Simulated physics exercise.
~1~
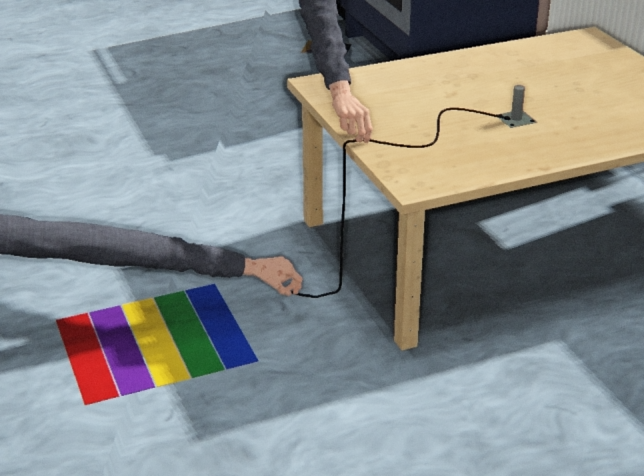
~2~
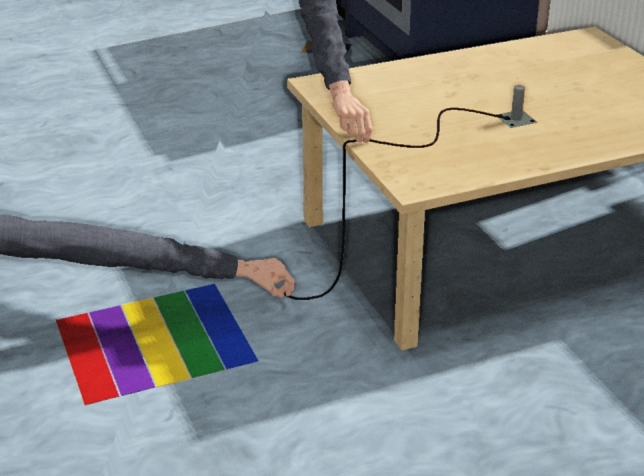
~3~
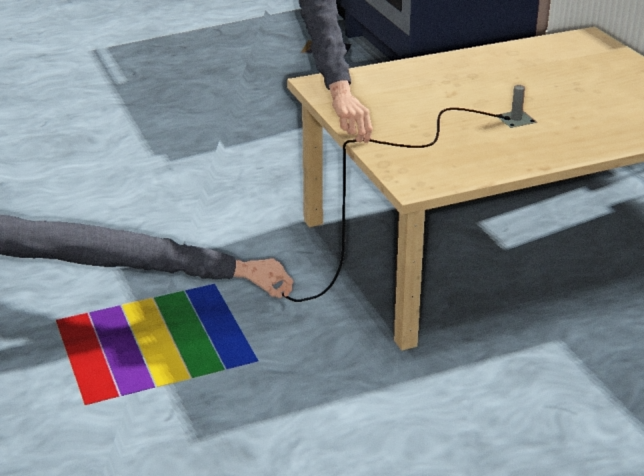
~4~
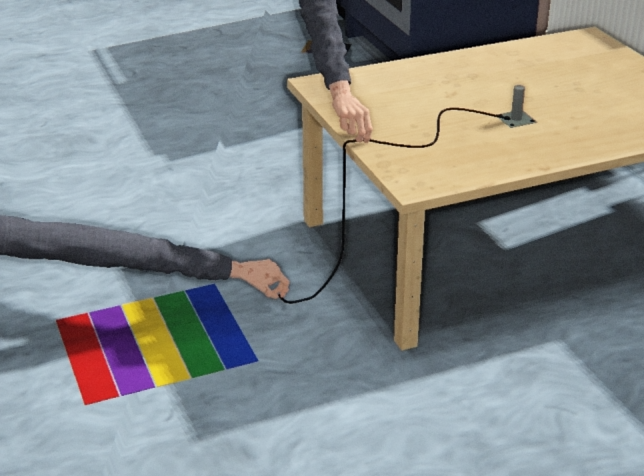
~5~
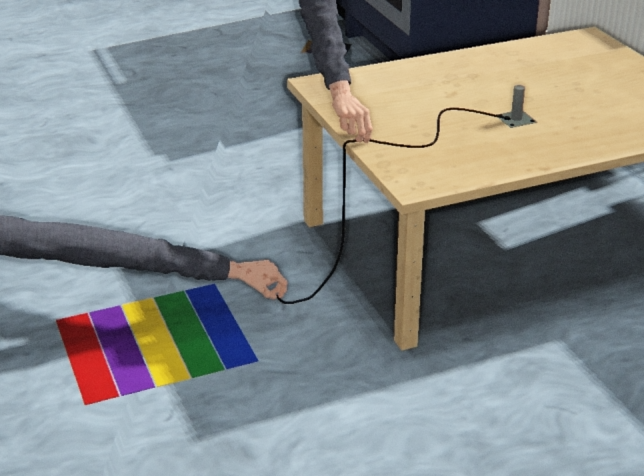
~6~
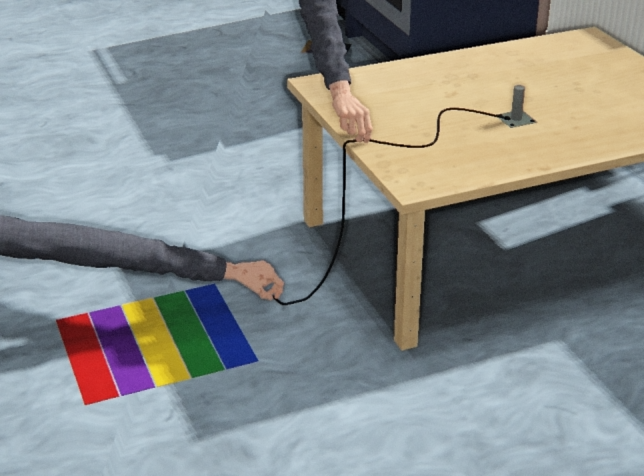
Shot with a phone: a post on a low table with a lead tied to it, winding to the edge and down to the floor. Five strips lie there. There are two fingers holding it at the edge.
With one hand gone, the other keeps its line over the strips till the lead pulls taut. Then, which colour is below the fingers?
The purple one is below them.
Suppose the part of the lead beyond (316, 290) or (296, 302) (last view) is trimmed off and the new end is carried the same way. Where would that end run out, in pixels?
The pixels are close to (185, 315) and (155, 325), one per try.
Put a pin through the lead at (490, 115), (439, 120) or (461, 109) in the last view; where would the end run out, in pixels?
Near (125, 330), (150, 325) and (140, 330).
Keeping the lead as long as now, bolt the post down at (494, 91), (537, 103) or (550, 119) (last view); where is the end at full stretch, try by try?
In order, it comes out close to (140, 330), (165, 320) and (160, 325).
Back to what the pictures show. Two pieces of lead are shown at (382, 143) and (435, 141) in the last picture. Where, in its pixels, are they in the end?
(328, 164) and (378, 139).
Soon after, end near (173, 320); over green.
Then, end near (137, 329); over yellow.
At full stretch, end near (117, 333); over purple. Over purple.
